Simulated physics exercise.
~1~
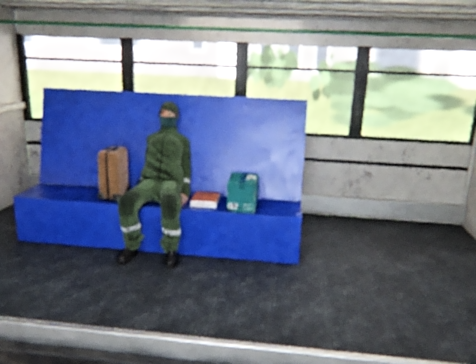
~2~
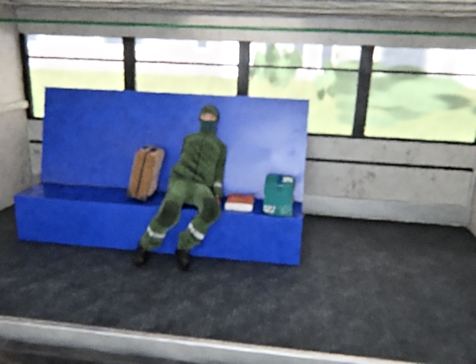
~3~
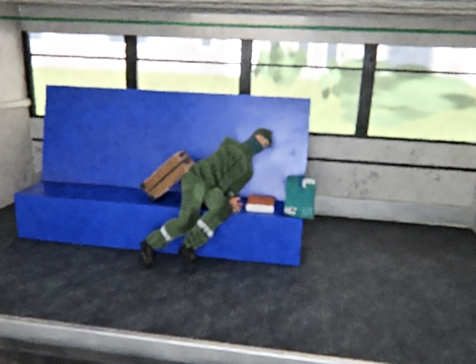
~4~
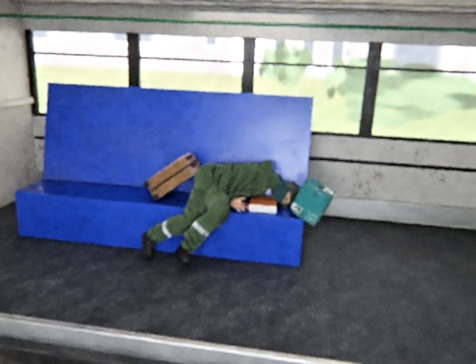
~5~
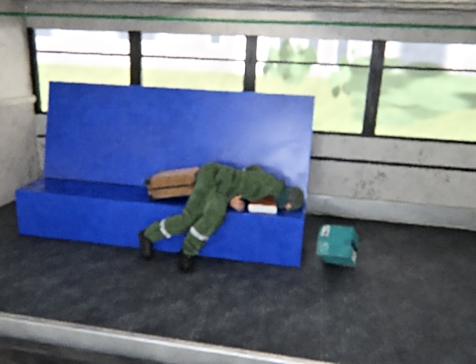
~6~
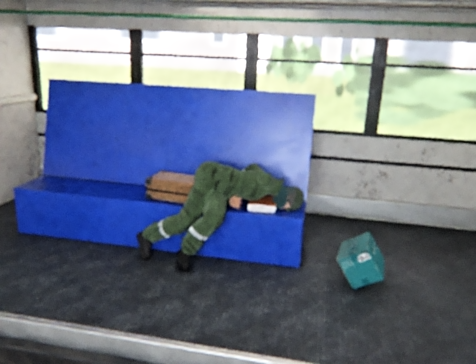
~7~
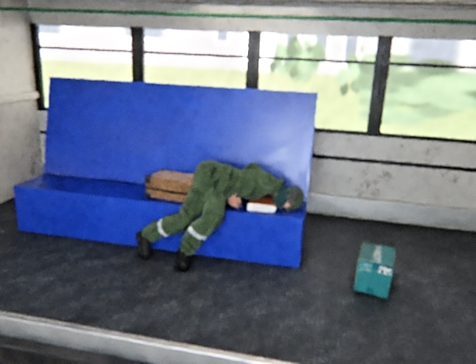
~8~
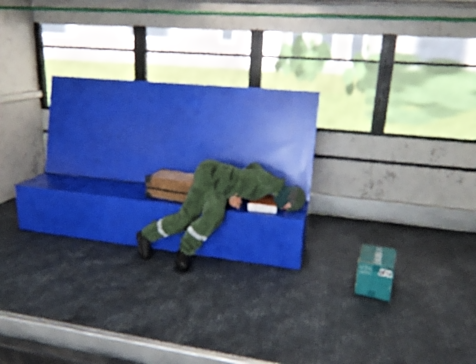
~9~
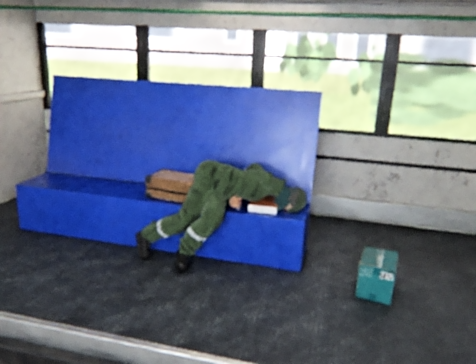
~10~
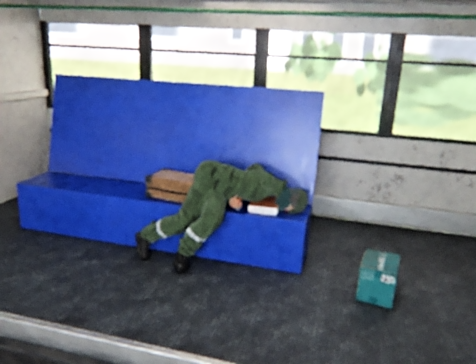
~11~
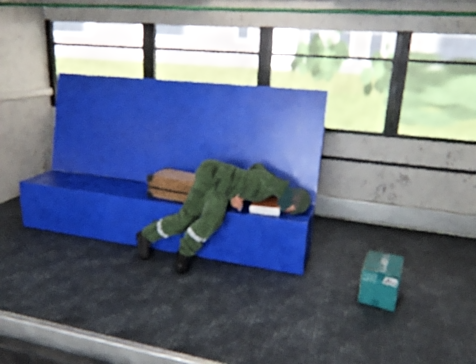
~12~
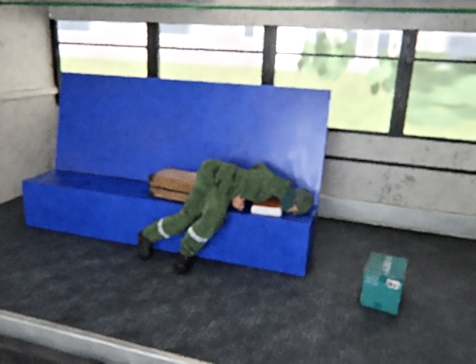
On a long blue bench beneath the windows of a tram, a limp figure in green clothing and a face covering sits between an upright brown case and, to the right, a small orange-red item and a teal bag. Everything slides to the right, the case leaning over as the passenger slumps sideways. The passenger topples down along the seat, head toward its right end, while the teal bag tips off that end. It tumbles across the dark floor and comes to rest upside down. The case drops flat behind the passenger, who lies still with the orange-red item, both remaining on the bench.
